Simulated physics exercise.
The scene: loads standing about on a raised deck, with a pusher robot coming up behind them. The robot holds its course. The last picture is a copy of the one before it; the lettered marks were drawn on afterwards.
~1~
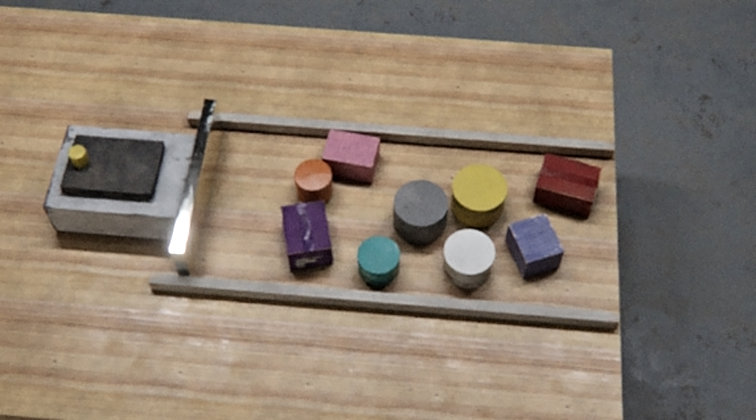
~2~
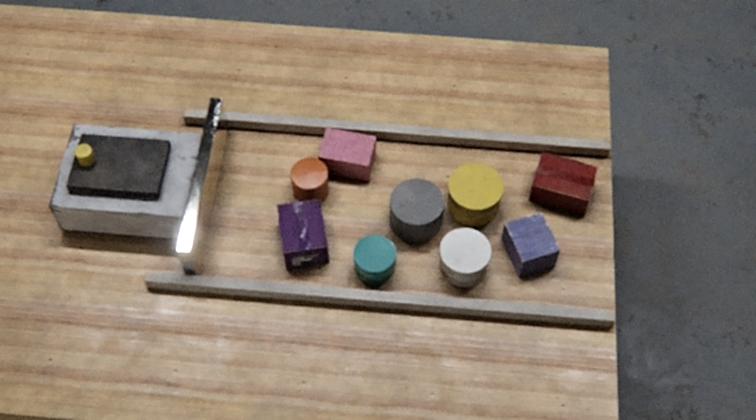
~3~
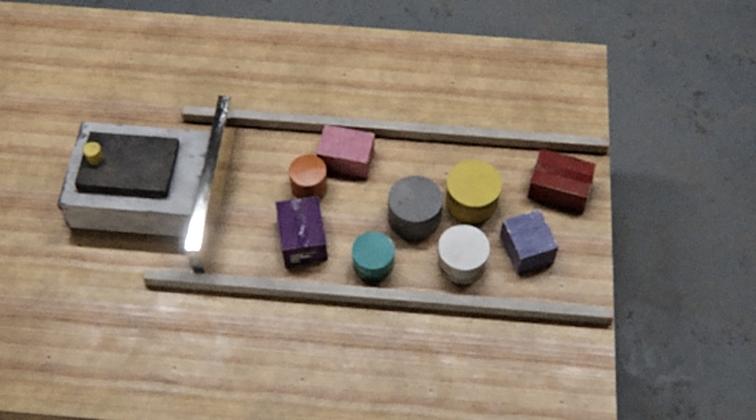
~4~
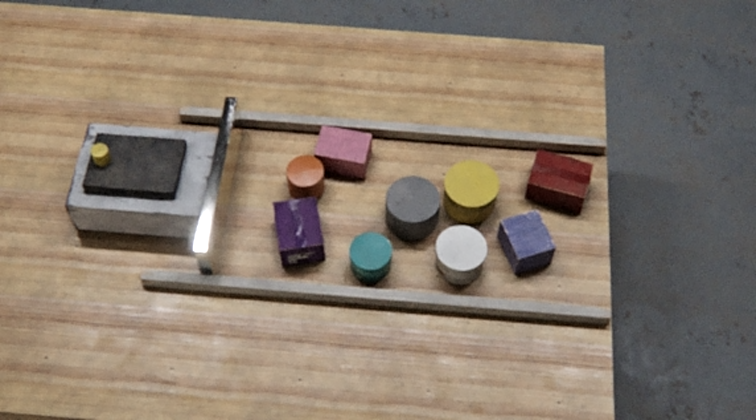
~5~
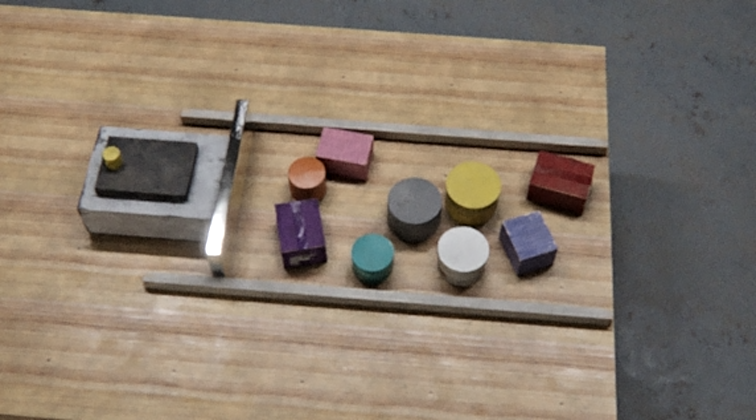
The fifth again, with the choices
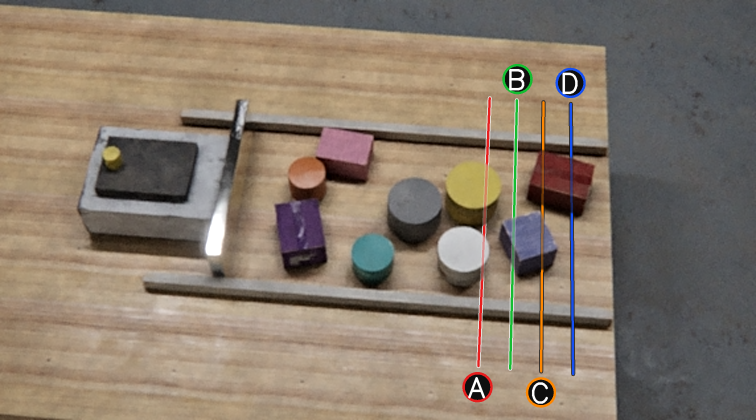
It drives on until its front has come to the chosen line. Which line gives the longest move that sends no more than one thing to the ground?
It should halt at A.
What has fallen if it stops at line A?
The red parcel goes over.
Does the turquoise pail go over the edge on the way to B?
No.
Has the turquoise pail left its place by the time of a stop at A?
By then, yes.
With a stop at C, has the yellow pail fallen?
Yes.
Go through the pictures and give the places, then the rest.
Robot (120, 166); blue crate (534, 246); white pail (468, 260), in the first frame.
Robot (126, 165); grey canister (416, 210), in the second frame.
Robot (135, 163); red parcel (561, 180), in the third frame.
Robot (143, 165); pink crate (343, 153), in the fourth frame.
Robot (154, 168); turquoise pail (373, 259); blue crate (528, 243); white pail (462, 257), in the fifth frame.
On the marked copy, A at (485, 222); B at (514, 224); C at (542, 226); D at (572, 229).
Following A. Soon after the start, robot (246, 175); pink crate (361, 155); turquoise pail (388, 260).
Later, robot (339, 182); red parcel (570, 182); blue crate (553, 232).
In the end, robot (407, 187); red parcel over the edge; blue crate (594, 218); one fallen.
As for the rest, B drops three; C drops four; D drops six.
